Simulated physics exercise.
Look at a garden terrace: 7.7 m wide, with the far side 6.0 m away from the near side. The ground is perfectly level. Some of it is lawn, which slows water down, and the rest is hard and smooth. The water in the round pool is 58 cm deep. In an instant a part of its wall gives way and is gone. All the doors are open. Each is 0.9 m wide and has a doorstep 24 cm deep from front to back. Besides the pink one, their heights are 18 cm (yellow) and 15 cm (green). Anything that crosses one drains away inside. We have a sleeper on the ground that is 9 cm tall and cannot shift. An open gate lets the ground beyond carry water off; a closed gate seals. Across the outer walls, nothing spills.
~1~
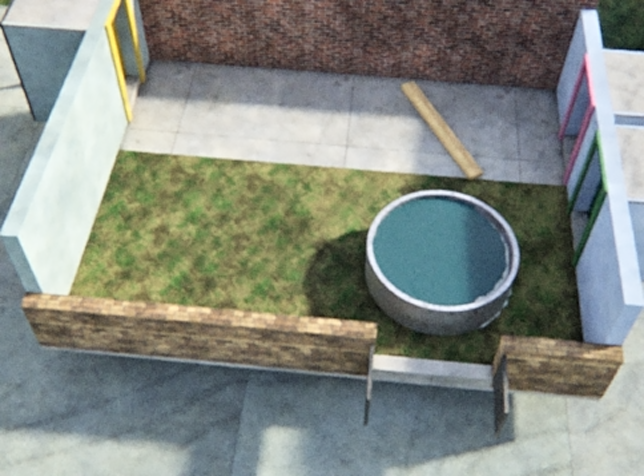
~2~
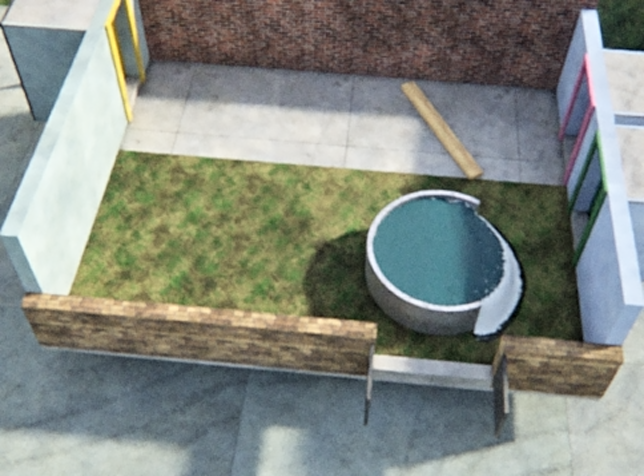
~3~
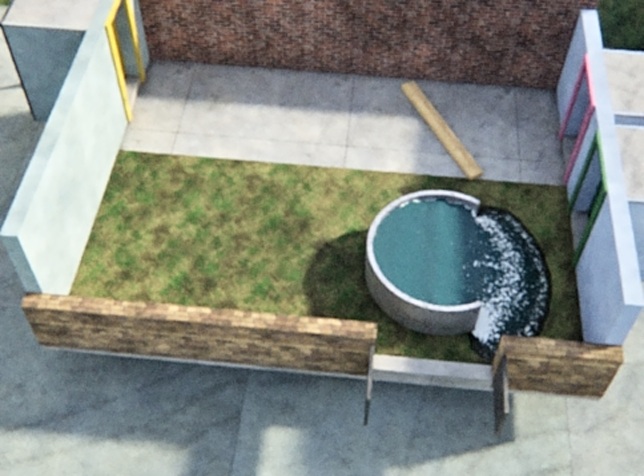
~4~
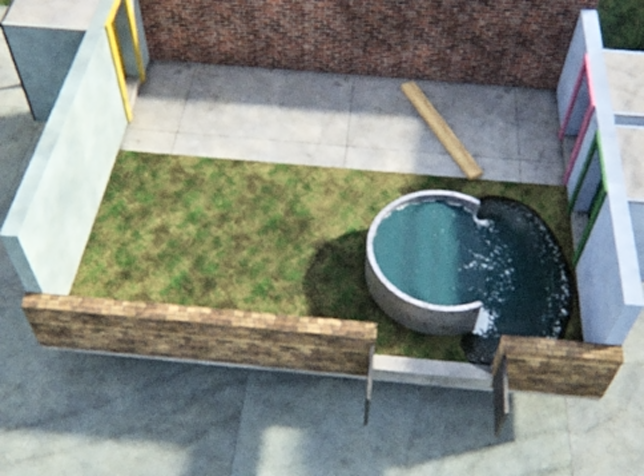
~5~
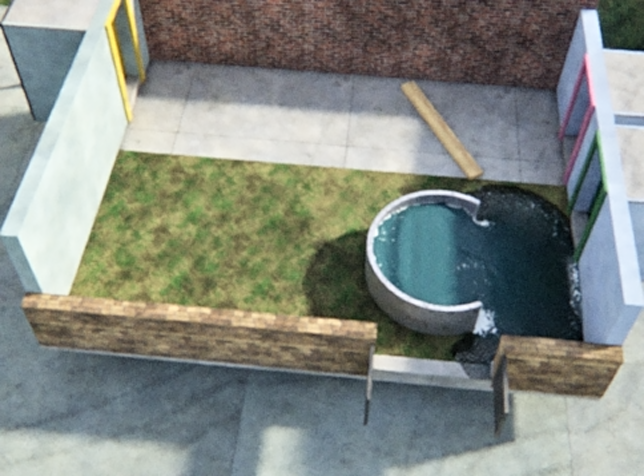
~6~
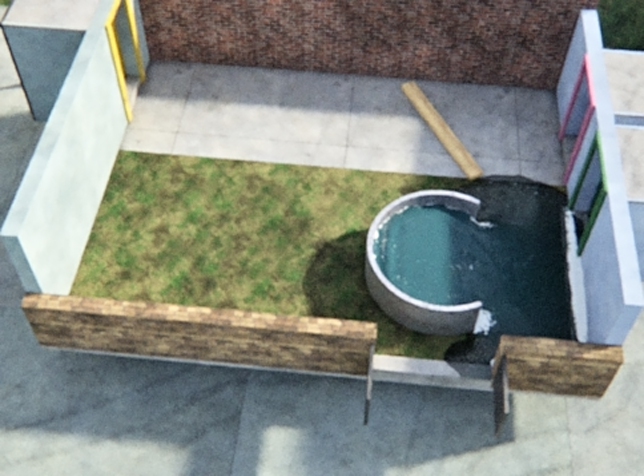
Water bursting through a gap in the right side of a round pool, spreading over lawn to the green door.
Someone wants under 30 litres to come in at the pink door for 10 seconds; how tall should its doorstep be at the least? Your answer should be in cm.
It should be at least about 6.5 cm tall.
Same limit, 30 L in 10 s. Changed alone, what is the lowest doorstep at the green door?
At green, roughly 22 cm.
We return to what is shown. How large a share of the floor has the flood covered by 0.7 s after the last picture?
15 %.
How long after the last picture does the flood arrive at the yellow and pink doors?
Yellow at 7.5 s, pink at 0.4 s.
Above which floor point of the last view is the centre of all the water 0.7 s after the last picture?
I'd say around (489, 277).
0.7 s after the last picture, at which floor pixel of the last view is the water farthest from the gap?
The tip of the flood lies near (555, 139).
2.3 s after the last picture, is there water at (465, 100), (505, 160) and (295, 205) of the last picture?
Soaked; soaked; untouched.
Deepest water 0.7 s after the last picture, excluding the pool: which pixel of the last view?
At about pixel (561, 318).
Then, 0.7 s after the last picture water covers 15 % of the floor, deepest (41 cm) near (561, 318); 8 cm at the pink door, 0 litres in over its 16 cm doorstep.
Then, 2.3 s after the last picture water covers 25 % of the floor, deepest (22 cm) near (566, 372); 8 cm at the pink door, 0 litres in over its 16 cm doorstep.
Then, 9.3 s after the last picture water covers 75 % of the floor, deepest (10 cm) near (474, 162); 9 cm at the pink door, 0 litres in over its 16 cm doorstep.
At the pink door as built, the water peaked near 12 cm, 7.1 s after the last picture.
With a doorstep of 6 cm, 38 litres would have come in within the 10 s; with 8 cm, 14 litres. So under 30 litres takes about 6.5 cm.
